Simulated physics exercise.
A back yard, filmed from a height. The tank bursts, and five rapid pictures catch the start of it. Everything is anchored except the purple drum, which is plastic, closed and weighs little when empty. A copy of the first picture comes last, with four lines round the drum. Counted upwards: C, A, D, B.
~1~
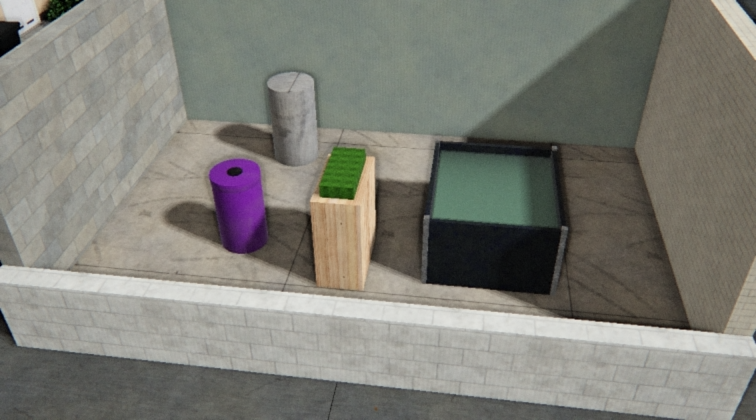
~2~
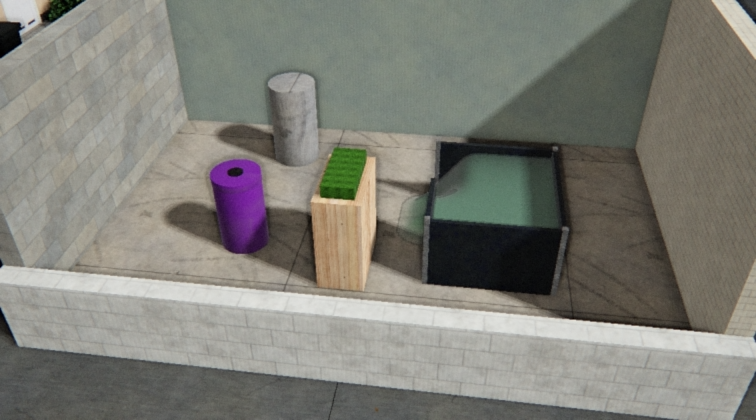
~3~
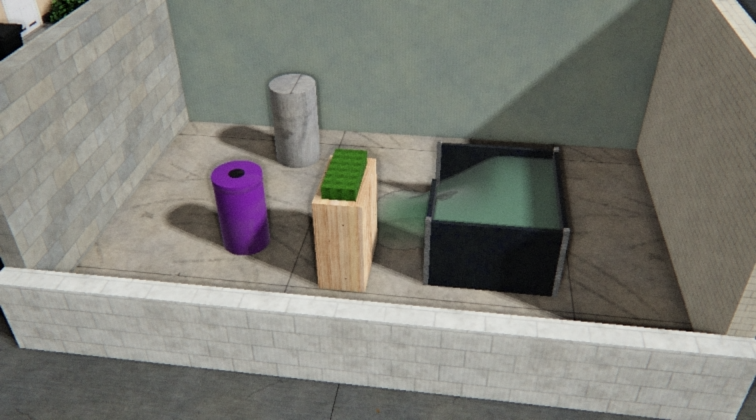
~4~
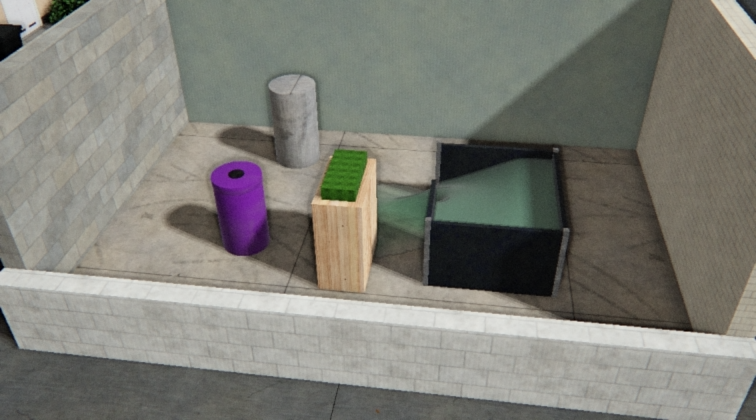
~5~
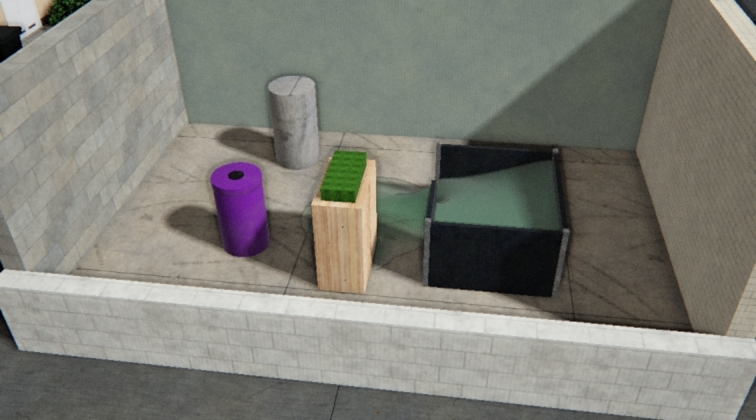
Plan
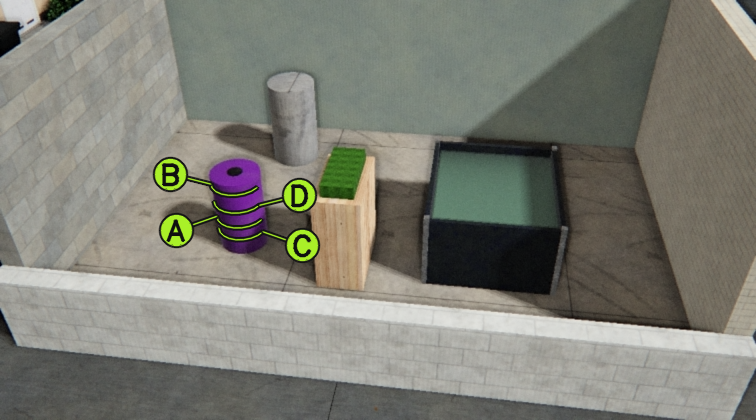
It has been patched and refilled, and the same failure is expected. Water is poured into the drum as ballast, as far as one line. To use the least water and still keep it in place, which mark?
Use level C.
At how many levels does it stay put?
All four.
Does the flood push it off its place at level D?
No, not at all.
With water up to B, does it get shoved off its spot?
No.
On the marked copy, A at (233, 227); B at (228, 195); C at (235, 239); D at (231, 213); from the bottom up C, A, D, B.
For level A, it does not move.
For level B, it does not move.
For level C, it shifts by a finger or two and stays.
For level D, it does not move.
